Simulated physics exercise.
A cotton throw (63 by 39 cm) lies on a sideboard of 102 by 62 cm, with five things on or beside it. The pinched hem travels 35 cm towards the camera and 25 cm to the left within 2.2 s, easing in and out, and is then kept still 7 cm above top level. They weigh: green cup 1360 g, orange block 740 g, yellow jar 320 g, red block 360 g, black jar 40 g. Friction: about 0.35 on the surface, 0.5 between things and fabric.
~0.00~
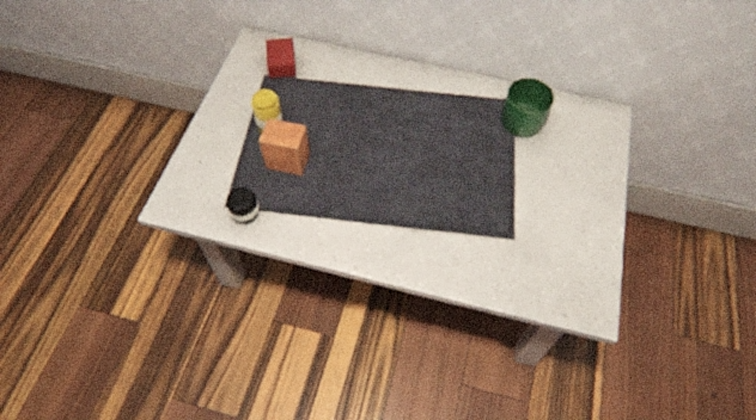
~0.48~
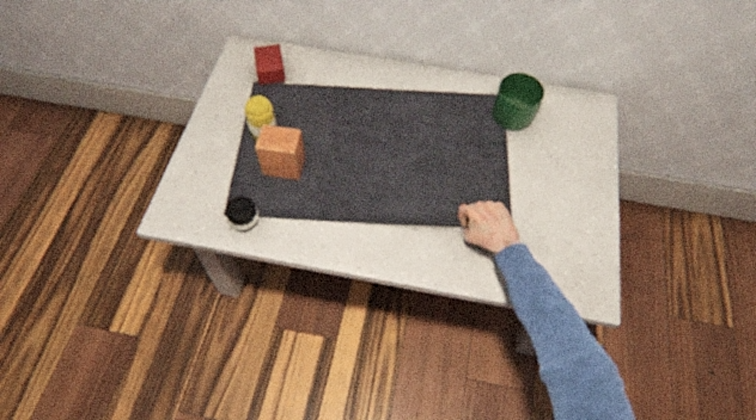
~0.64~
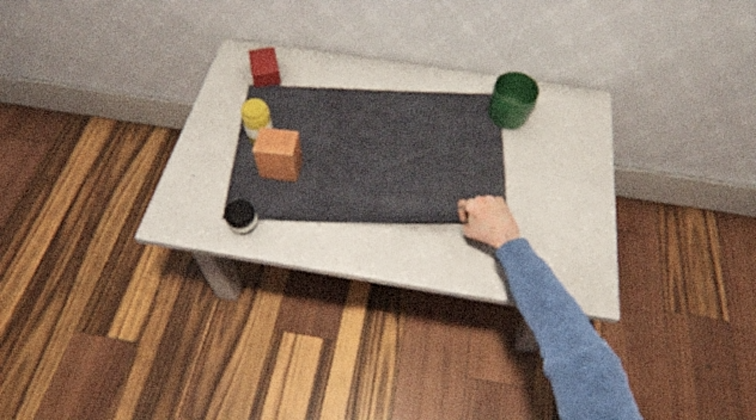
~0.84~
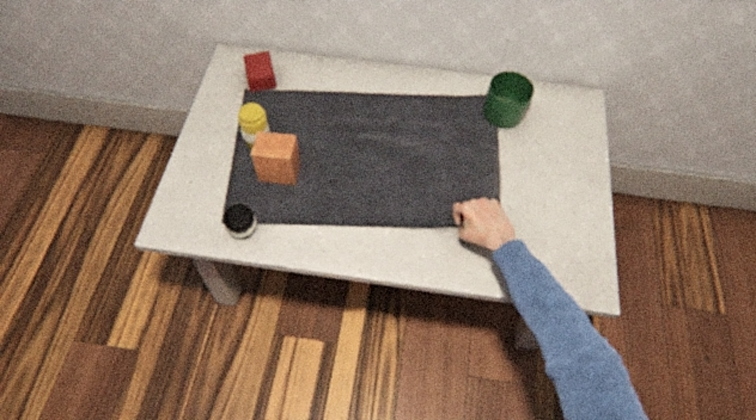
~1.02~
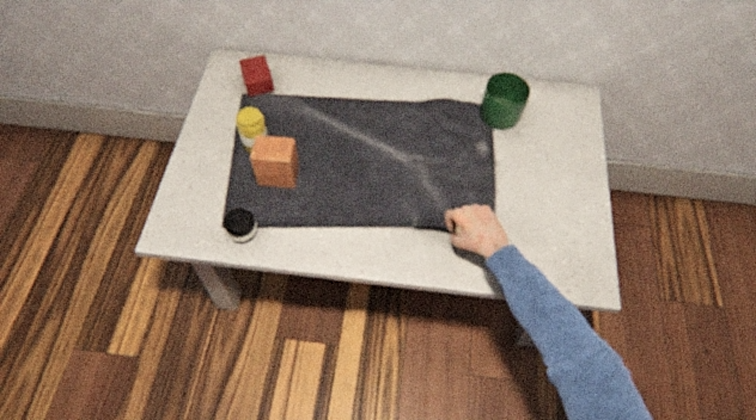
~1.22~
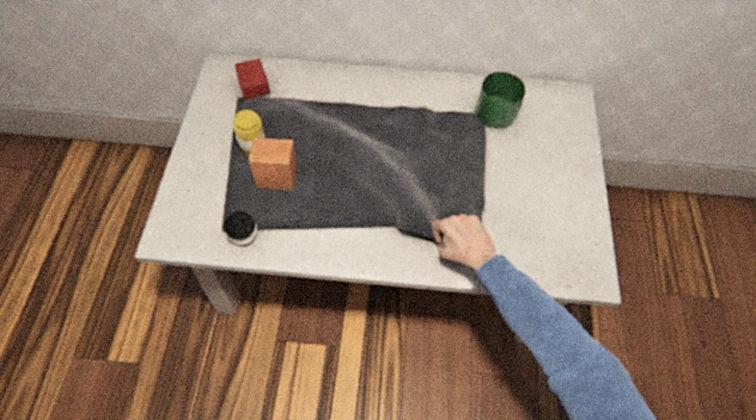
A hand reaches in, grips the dark cloth's near right corner, and pulls it slightly left.
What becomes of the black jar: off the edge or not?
The black jar keeps to the top.
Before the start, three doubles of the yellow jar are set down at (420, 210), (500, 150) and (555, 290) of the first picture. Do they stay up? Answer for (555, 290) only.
There: Remains.
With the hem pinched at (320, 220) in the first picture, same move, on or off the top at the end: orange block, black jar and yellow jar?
In that case: Orange block goes over, black jar falls off, yellow jar goes over.
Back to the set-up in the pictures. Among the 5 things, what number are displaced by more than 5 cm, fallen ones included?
That makes 2.
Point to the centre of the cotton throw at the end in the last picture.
Around (336, 233).
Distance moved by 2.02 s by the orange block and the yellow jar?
Orange block 2 cm, yellow jar 2 cm.
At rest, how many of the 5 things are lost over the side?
That makes 1.
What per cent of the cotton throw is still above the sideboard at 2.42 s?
Some 75 per cent of it.
At 1.6 s, 100 % of the cotton throw is still over the top; red block 2 cm off its start, green cup 1 cm off its start.
At 2.0 s, 90 % of the cotton throw is still over the top; black jar 2 cm off its start, red block 3 cm off its start, yellow jar 2 cm off its start.
At 2.4 s, 75 % of the cotton throw is still over the top; black jar 6 cm off its start at (211, 218), yellow jar 6 cm off its start at (268, 123), orange block 3 cm off its start at (266, 163).
At 2.8 s, 60 % of the cotton throw is still over the top; black jar 7 cm off its start, yellow jar lifted 7 cm, orange block 4 cm off its start.
At 4.4 s, 60 % of the cotton throw is still over the top; black jar 7 cm off its start at (206, 215), yellow jar over the edge, orange block 4 cm off its start at (265, 167), red block 3 cm off its start at (262, 69).
